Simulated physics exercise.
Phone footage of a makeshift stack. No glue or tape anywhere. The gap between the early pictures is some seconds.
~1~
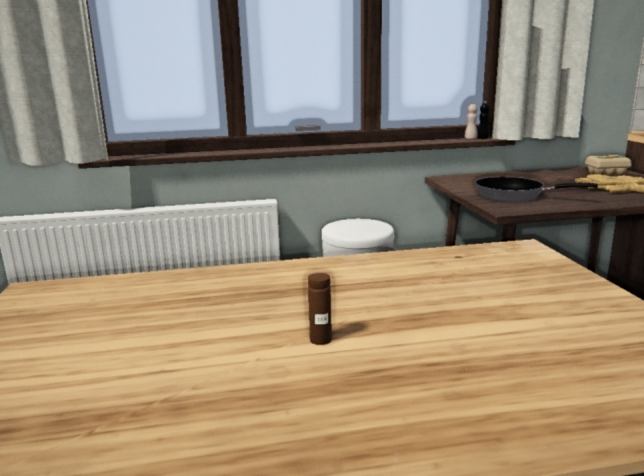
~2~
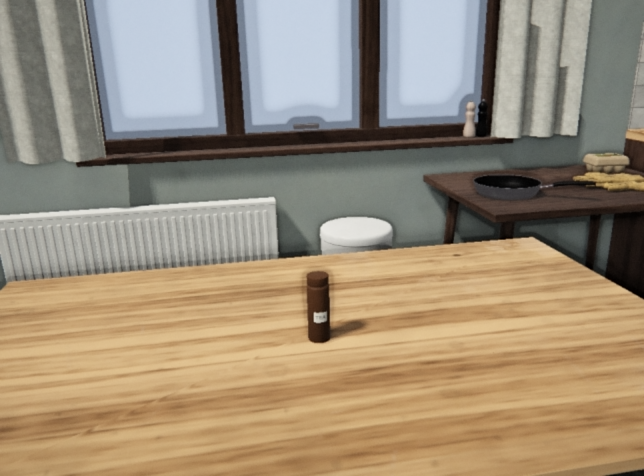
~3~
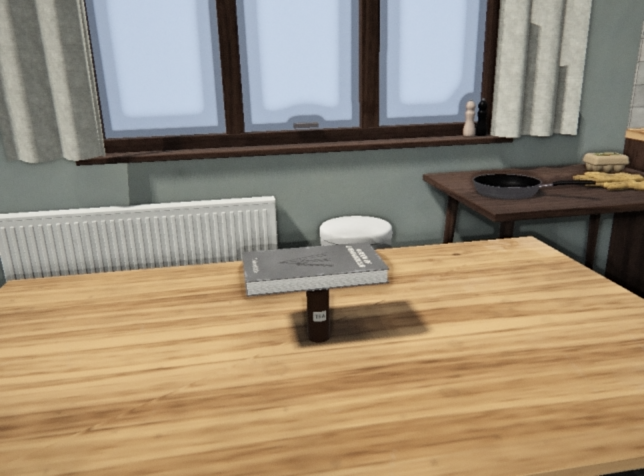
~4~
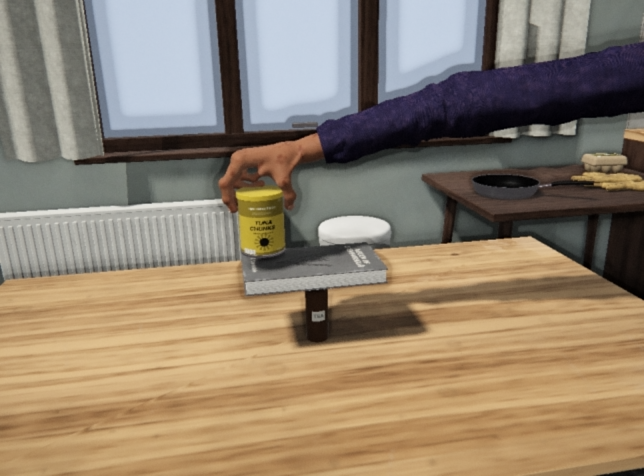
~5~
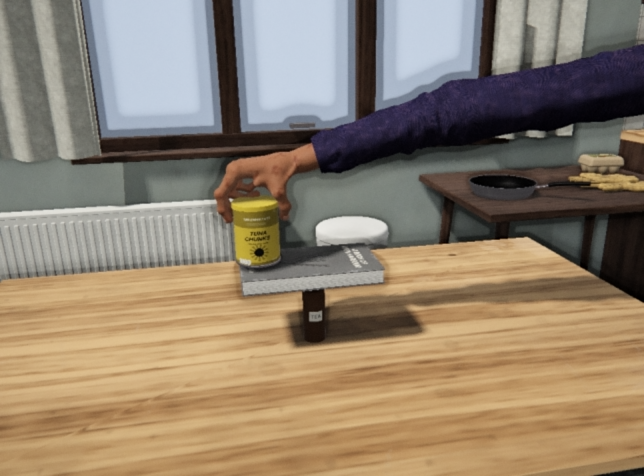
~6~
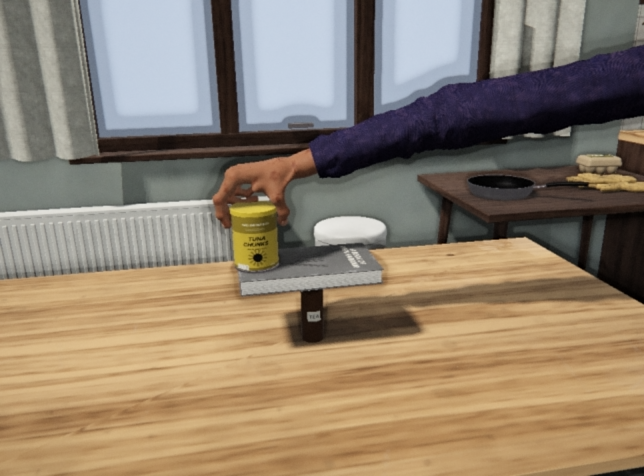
A hand lowers a yellow tin onto the left end of a grey book.
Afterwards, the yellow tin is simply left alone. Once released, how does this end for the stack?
It ends with the stack collapsed.
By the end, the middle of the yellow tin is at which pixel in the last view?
The object ends up somewhere around (180, 335).
Then, 0.40 s after the last picture, yellow tin now fallen; grey book tipped 63° from how it was; brown shaker tipped 8° from how it was.
Then, 0.50 s after the last picture, grey book now fallen; brown shaker tipped 8° from how it was.
Then, 0.70 s after the last picture, brown shaker now fallen.
At rest, fallen, grey book, brown shaker and yellow tin. Seen from the same camera at the end, yellow tin near (180, 335). The stack loses its balance.
